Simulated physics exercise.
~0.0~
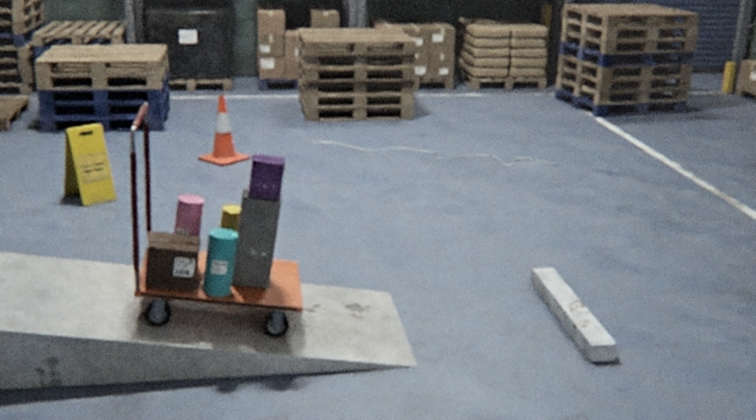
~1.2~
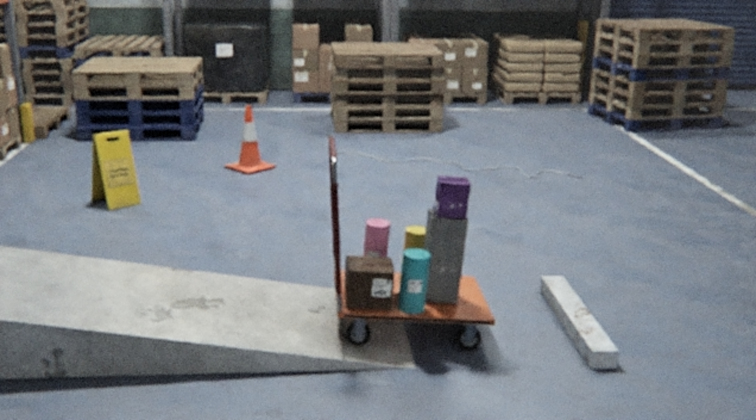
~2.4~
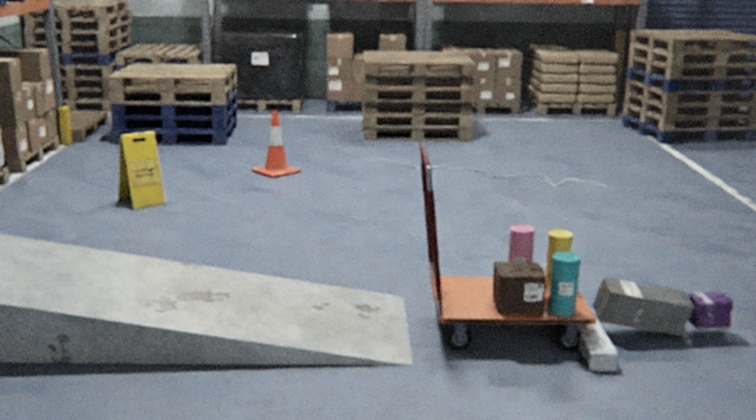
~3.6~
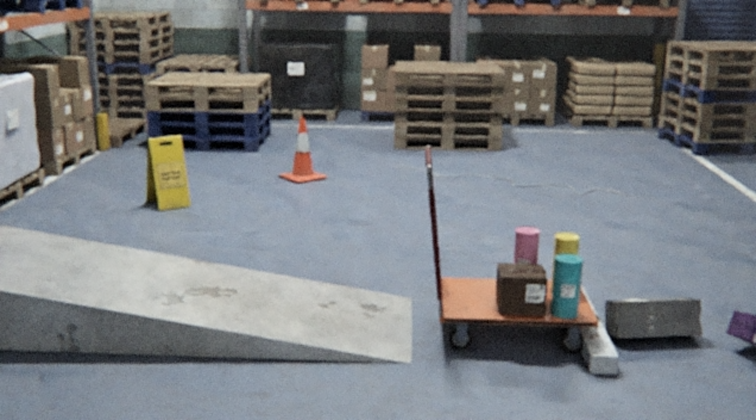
An orange flat trolley with a red handle stands on a grey concrete ramp in a warehouse, seen from the side, with stacked pallets, a traffic cone and a yellow floor sign behind. It carries a brown parcel, pink, yellow and turquoise canisters, and a tall grey box with a purple box on top. The trolley rolls down to the right onto the blue-grey floor and stops against a pale kerb. The grey and purple boxes pitch off over the kerb and land on their sides, the purple one ending farther right. The parcel and three canisters remain upright aboard.
